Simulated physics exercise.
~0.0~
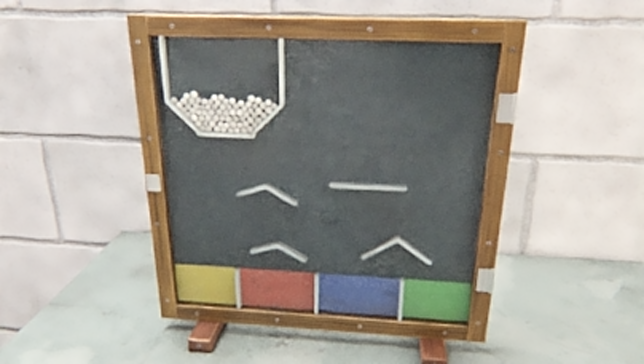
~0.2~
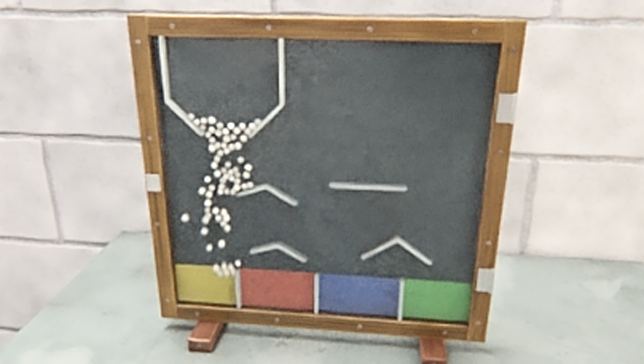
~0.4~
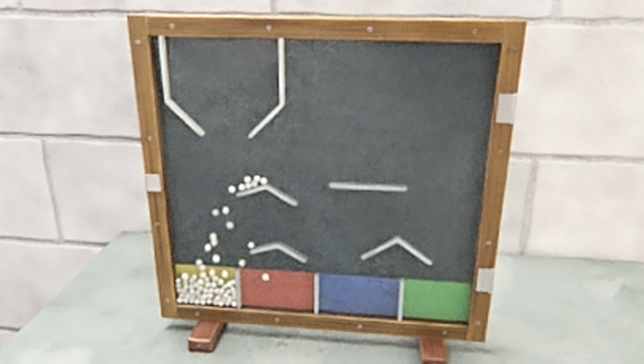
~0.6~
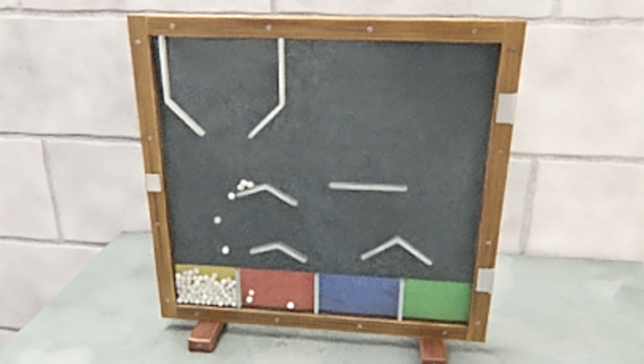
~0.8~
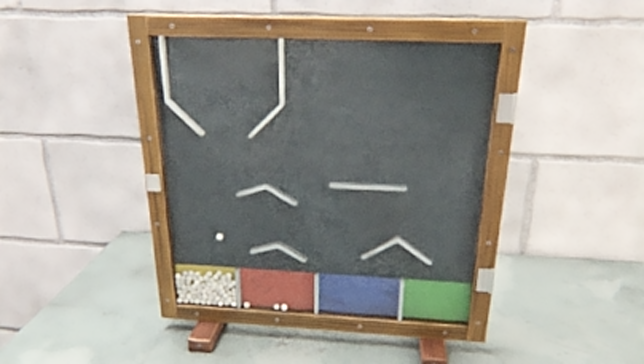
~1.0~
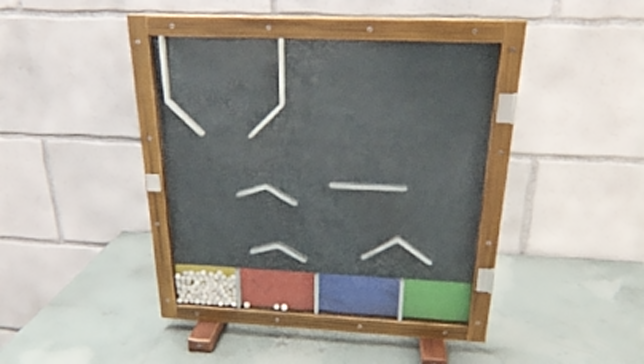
White pills pouring from an opened hopper past fixed ledges, nearly all settling in the yellow bin, three in the red.
